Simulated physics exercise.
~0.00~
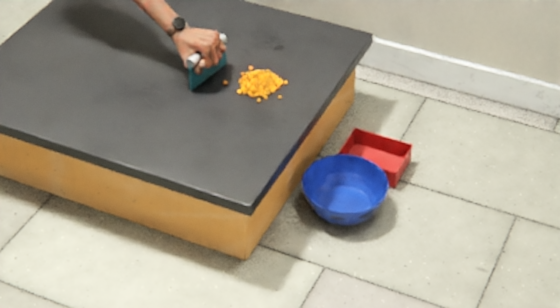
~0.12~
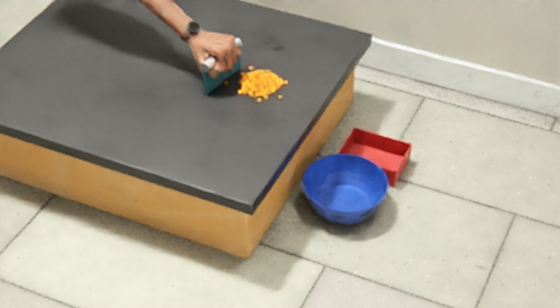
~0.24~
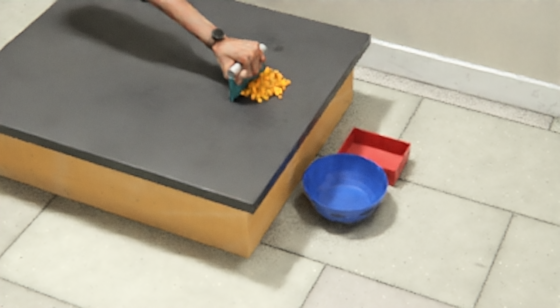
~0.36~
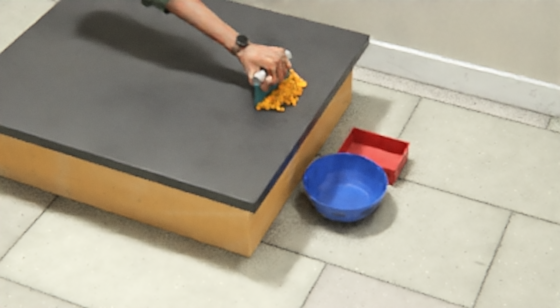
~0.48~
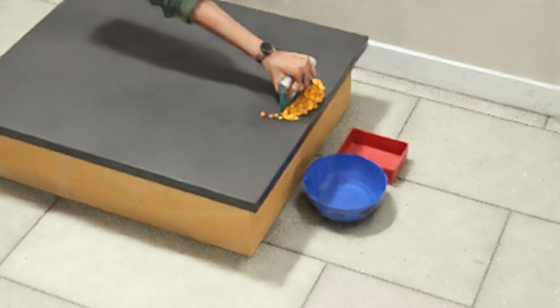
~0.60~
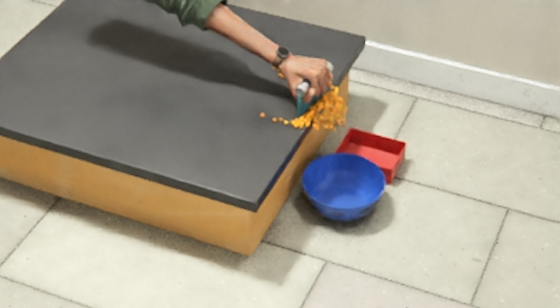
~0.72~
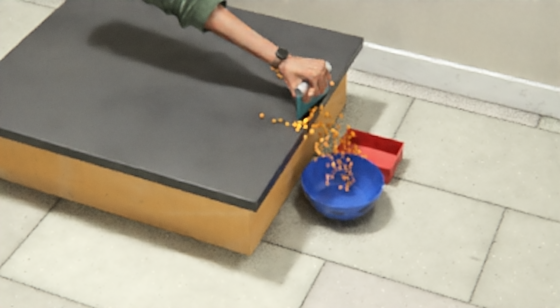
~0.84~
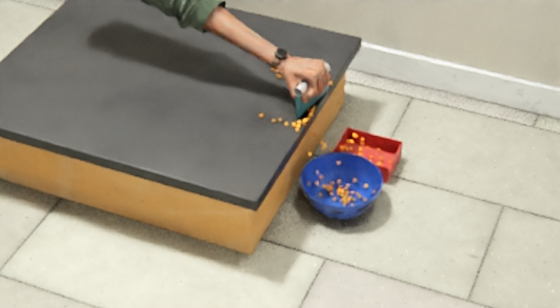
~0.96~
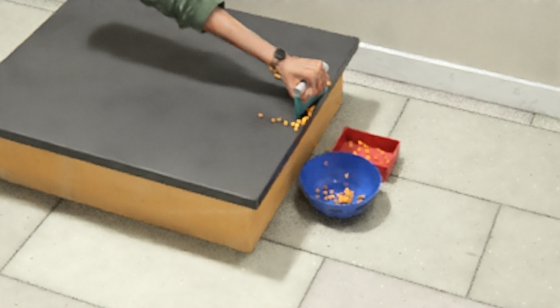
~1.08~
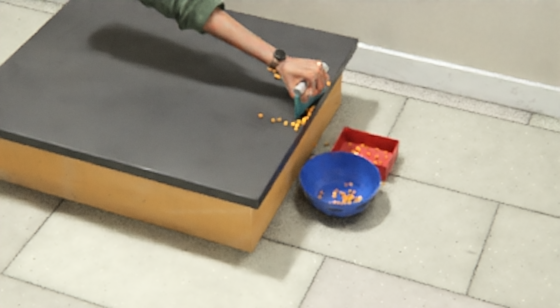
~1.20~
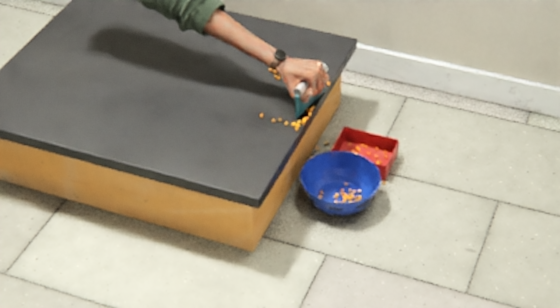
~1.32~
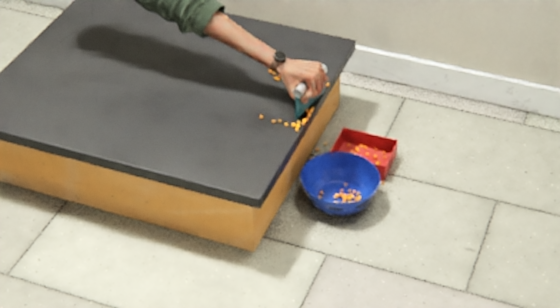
In this clip, a hand pushes a scraper rightward across a dark tabletop into a pile of small orange-yellow pieces, sending many over the edge. They land in a blue bowl and a red tin below, while some remain on top beside the stopped scraper.
